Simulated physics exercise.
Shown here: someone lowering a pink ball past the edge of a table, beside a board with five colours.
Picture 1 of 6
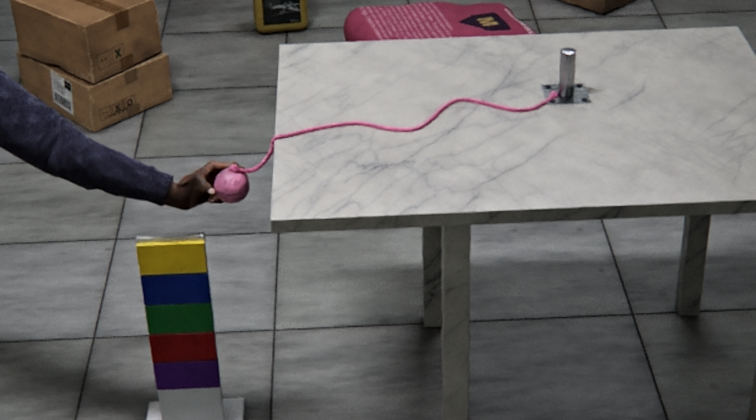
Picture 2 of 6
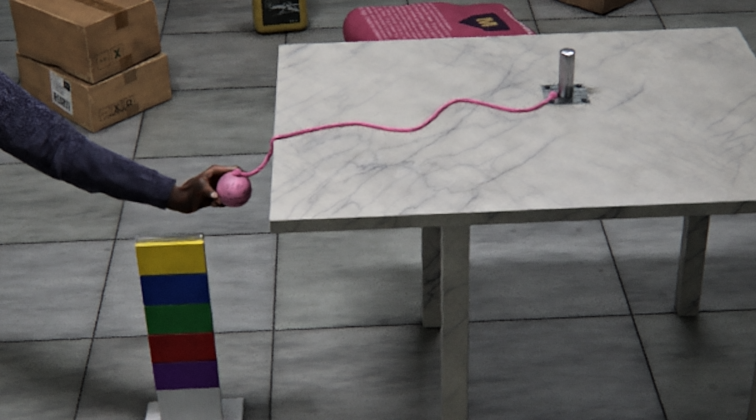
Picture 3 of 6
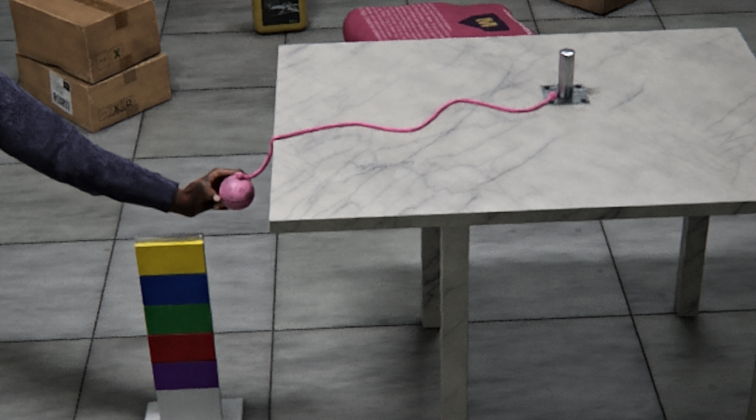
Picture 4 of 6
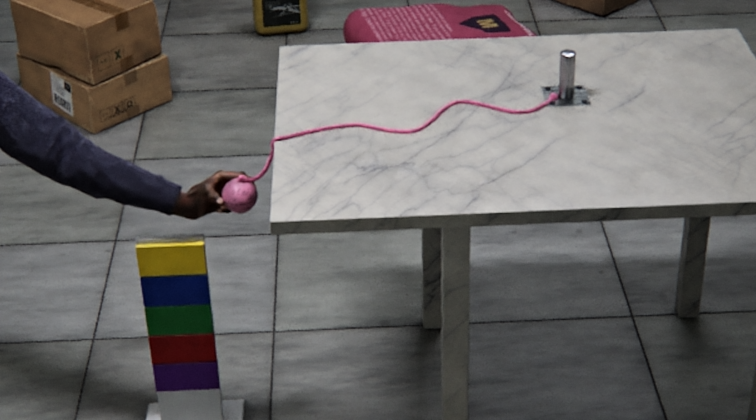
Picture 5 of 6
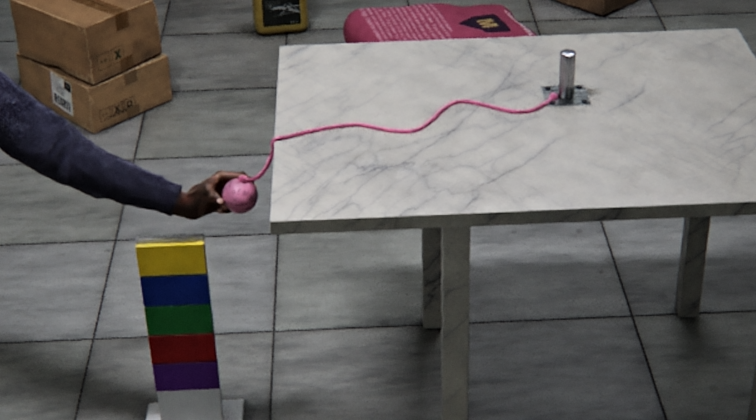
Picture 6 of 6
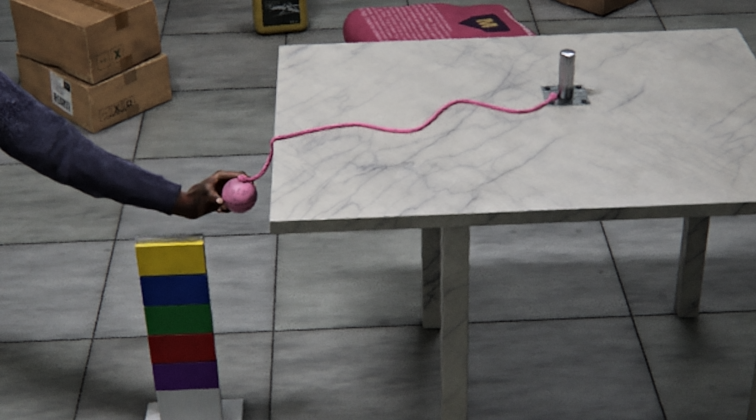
At first, a hand reaching in from the left holds a pink ball beside a marble-patterned table, above a board striped in five colours, with a pink cord running across the tabletop to a metal post. The hand shifts the ball slightly right and down, then keeps it nearly still.
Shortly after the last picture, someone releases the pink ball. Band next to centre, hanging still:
Yellow.
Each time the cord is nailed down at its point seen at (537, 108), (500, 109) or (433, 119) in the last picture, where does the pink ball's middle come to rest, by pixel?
Taking the tries in turn: (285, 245), (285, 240) and (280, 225).
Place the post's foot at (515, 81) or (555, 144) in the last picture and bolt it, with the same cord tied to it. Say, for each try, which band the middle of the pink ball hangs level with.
For the first it would be blue, for the second blue.
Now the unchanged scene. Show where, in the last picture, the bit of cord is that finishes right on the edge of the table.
It sits at about (320, 129).
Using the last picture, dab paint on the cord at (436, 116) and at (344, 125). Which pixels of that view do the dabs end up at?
First point (404, 116), second point (295, 131).
A little later, ball near (247, 248); level with yellow.
Next, ball near (305, 245); level with yellow.
Later still, ball near (275, 251); level with yellow.
When it is over, ball near (282, 250); level with yellow. At yellow.
